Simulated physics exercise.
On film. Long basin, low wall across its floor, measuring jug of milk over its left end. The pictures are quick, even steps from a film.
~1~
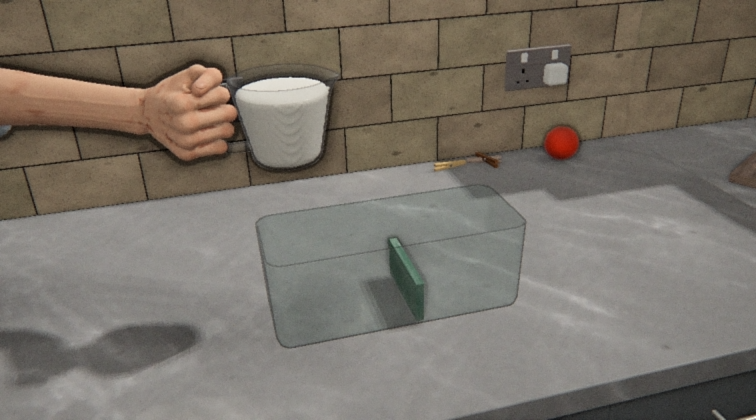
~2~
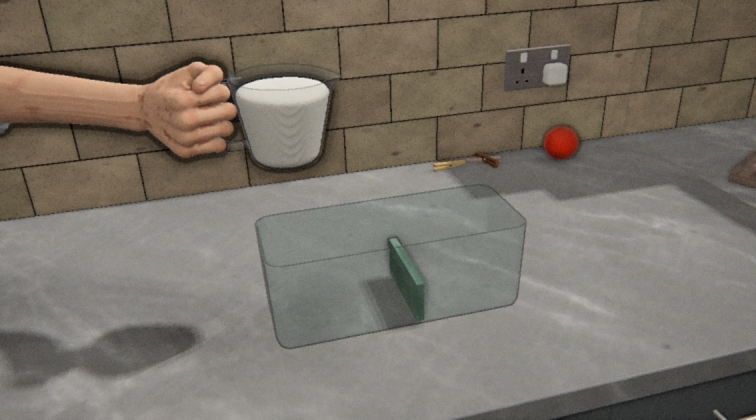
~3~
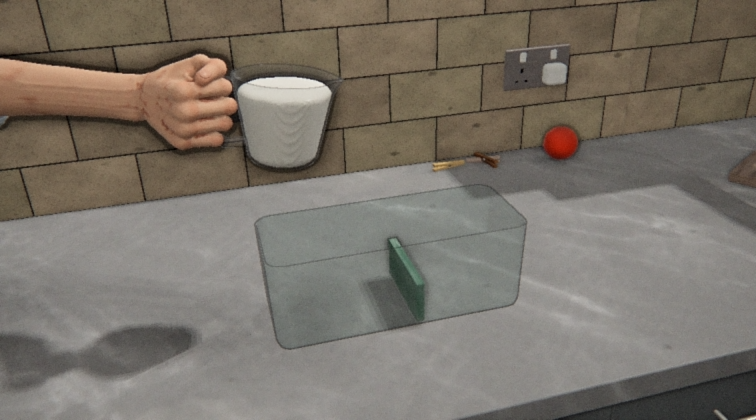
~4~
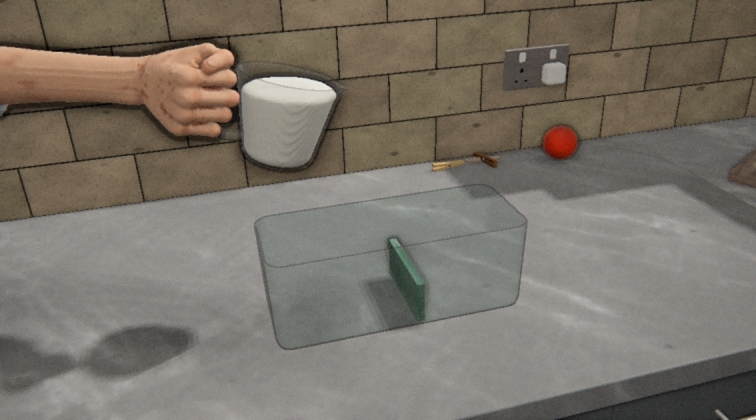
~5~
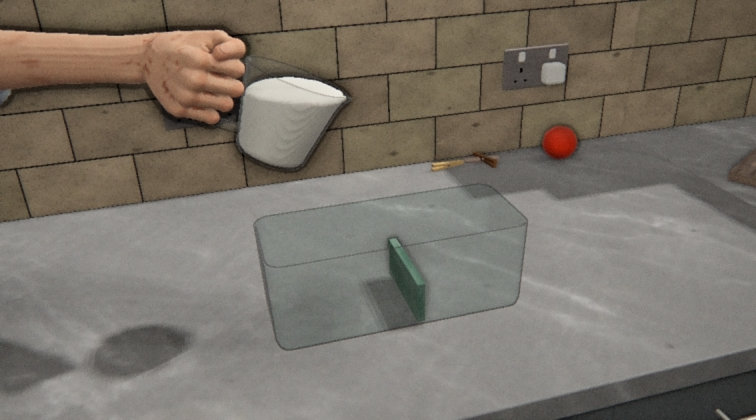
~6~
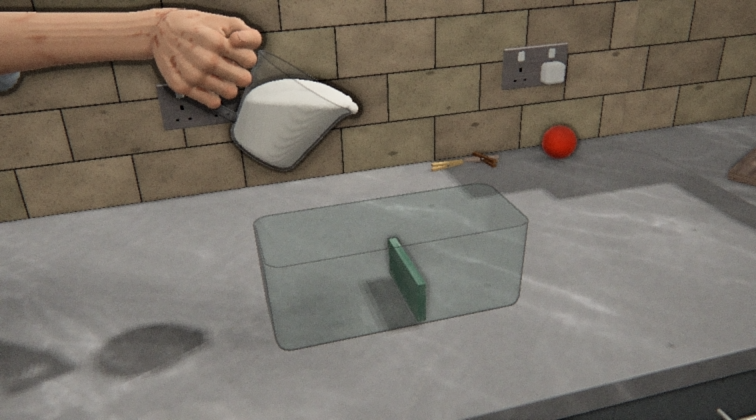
Hand tilting a clear jug of milk rightward above a long glass basin with a low green wall, milk reaching the rim.
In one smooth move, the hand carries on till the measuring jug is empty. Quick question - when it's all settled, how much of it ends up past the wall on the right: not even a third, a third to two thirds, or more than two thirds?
I'd say not even a third.
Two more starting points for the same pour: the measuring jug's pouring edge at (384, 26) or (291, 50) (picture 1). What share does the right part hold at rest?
First try: 85 percent; second try: 5 percent.
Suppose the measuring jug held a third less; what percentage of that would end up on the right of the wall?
About 5 in a hundred.
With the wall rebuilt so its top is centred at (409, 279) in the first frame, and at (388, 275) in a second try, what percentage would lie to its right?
First try 30 per cent, second try 45 per cent.
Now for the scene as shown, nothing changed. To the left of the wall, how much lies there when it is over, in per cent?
75 % or thereabouts.
A moment on, the measuring jug is tipped right over and 30 per cent is still to pour, 21 is left of the wall and 14 right of it.
Next, the measuring jug is tipped right over and 1 per cent is still to pour, 77 is left of the wall and 17 right of it.
Then the measuring jug is tipped right over and 0 per cent is still to pour, 77 is left of the wall and 19 right of it.
Later the measuring jug is tipped right over and 0 per cent is still to pour, 77 is left of the wall and 20 right of it.
Finally, 77 per cent lies left of the wall, 20 right of it and 3 outside.
